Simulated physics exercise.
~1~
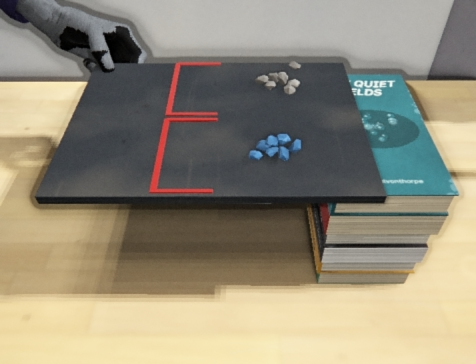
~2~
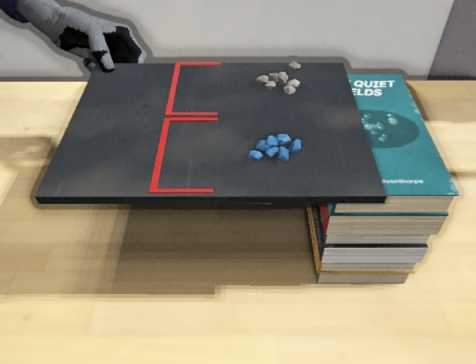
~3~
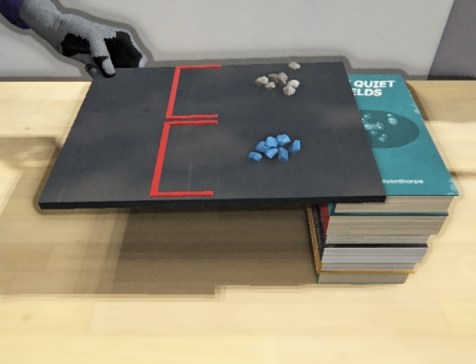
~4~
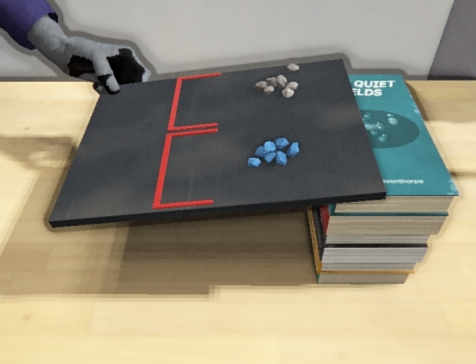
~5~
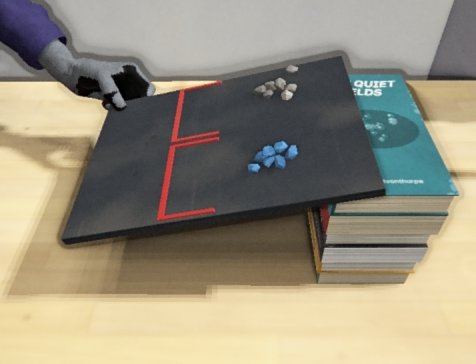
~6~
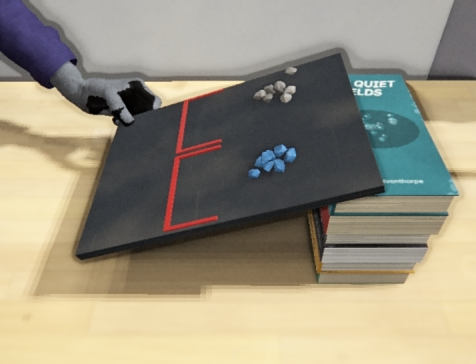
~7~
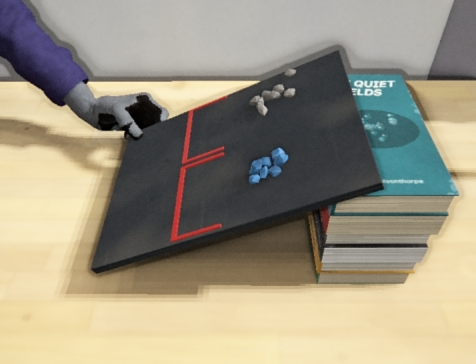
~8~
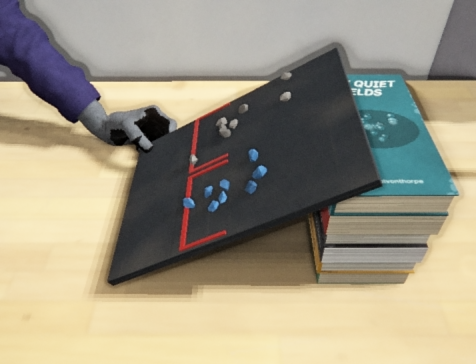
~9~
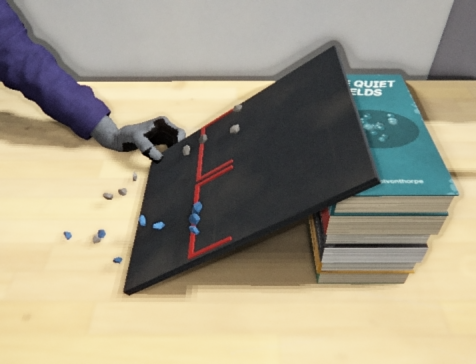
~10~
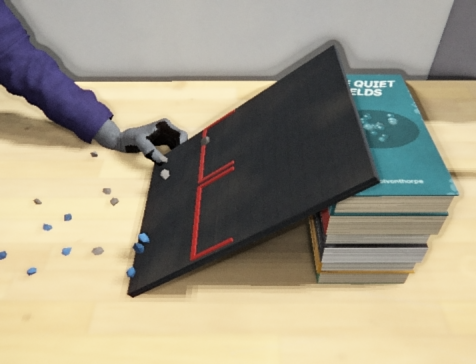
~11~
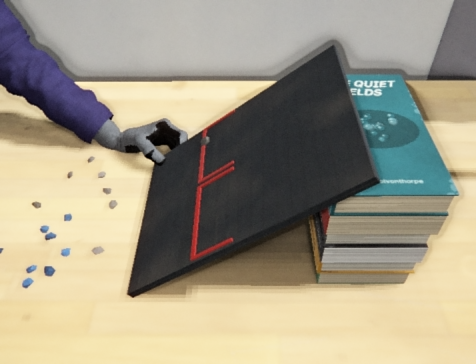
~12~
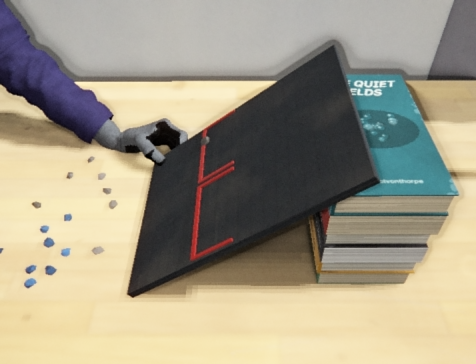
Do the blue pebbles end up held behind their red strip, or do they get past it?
They get past it. The blue pebbles slide down beyond the red strip and off the lower end of the board, ending up scattered on the table at the left.
